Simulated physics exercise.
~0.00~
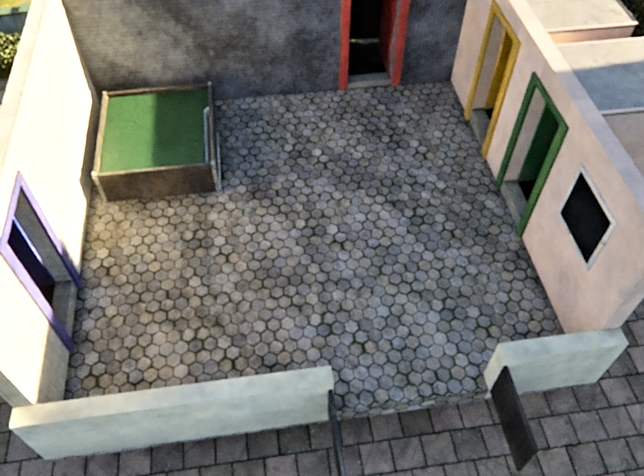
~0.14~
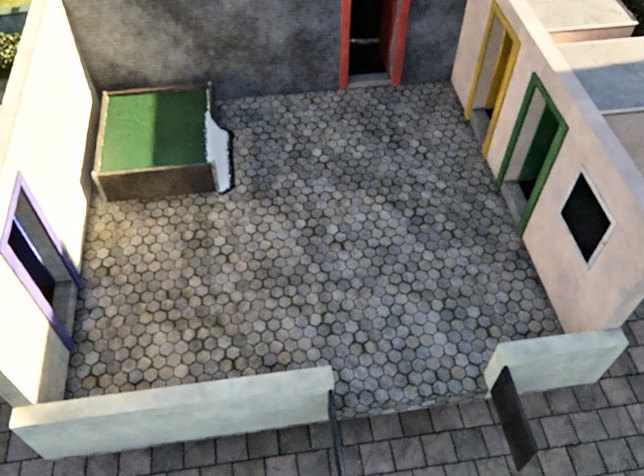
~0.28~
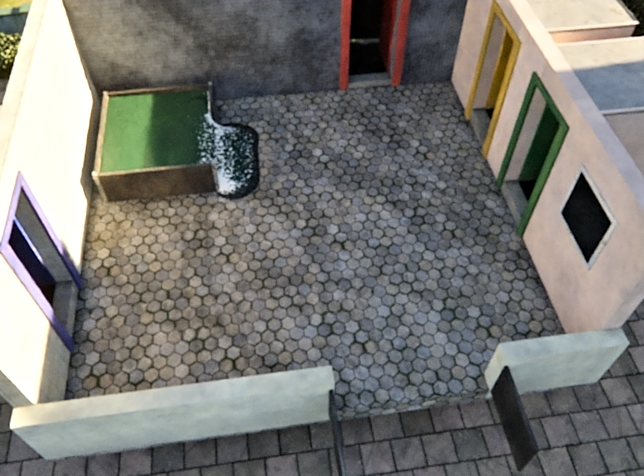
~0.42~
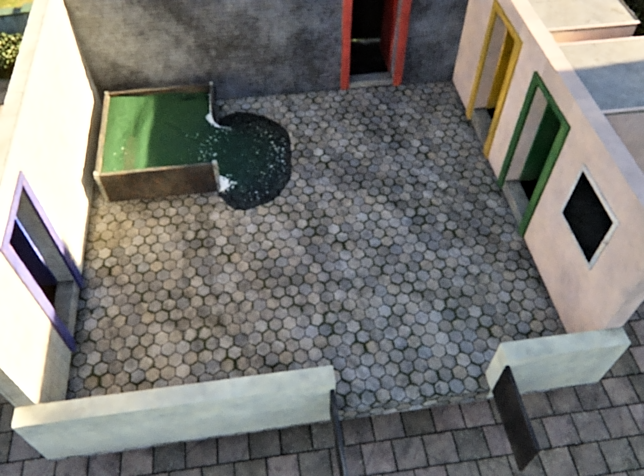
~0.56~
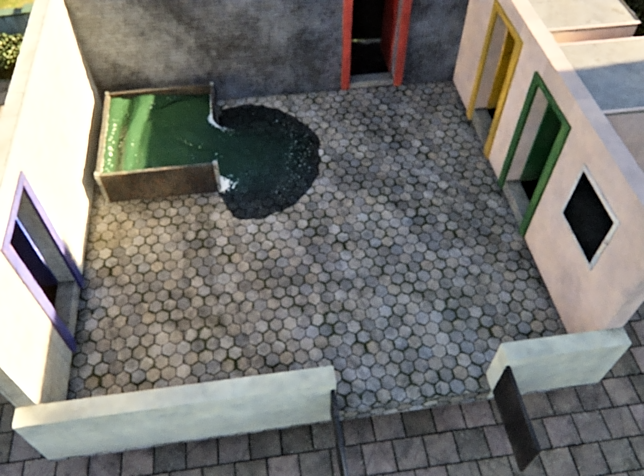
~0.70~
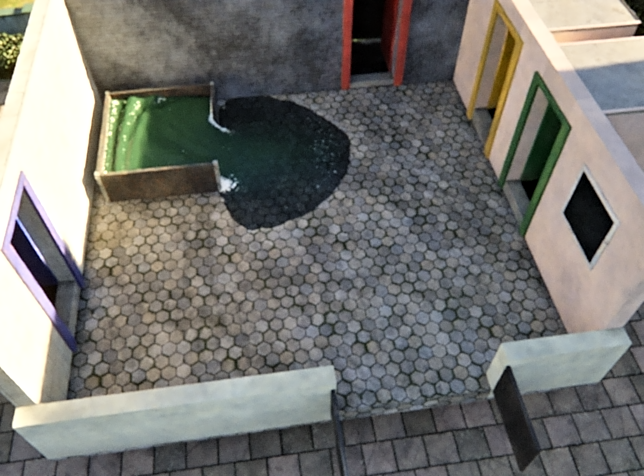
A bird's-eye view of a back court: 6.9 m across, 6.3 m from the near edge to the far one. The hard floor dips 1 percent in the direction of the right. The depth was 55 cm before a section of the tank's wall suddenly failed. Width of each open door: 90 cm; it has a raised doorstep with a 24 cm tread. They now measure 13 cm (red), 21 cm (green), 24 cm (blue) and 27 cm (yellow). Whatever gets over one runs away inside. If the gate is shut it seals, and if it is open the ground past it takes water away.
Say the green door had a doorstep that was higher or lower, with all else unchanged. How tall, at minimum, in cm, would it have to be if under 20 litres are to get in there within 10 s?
It would need to be about 13 cm tall.
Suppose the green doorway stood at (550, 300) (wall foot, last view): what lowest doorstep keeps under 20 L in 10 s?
It needs roughly 10.0 cm.
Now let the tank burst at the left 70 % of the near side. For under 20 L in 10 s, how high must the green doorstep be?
Some 7.0 cm.
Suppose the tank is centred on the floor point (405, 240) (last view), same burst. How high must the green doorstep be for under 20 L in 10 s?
Close to 33 cm would do it.
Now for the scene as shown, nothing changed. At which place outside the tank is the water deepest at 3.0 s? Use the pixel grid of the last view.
Around (453, 85).
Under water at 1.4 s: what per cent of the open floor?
Approximately 30 % of the floor.
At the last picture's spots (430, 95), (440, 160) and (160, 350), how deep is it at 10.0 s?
Around 7 cm, 5 cm and 2 cm.
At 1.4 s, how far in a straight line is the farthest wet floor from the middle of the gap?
4.6 m.
After 1.4 s water covers 30 % of the floor, deepest (26 cm) near (232, 162); it has not reached the green door.
After 3.0 s water covers 55 % of the floor, deepest (28 cm) near (453, 85); 18 cm at the green door, 0 litres in over its 21 cm doorstep.
After 10.0 s water covers 80 % of the floor, deepest (10 cm) near (577, 361); 9 cm at the green door, 0 litres in over its 21 cm doorstep.
At the green door as built, the water arrived by 2.2 s and peaked near 20 cm at 2.4 s.
Run again over the same 10 s with other heights there, 33 litres in over 11 cm, 9 litres over 15 cm. The limit of 20 litres is kept from about 13 cm up.
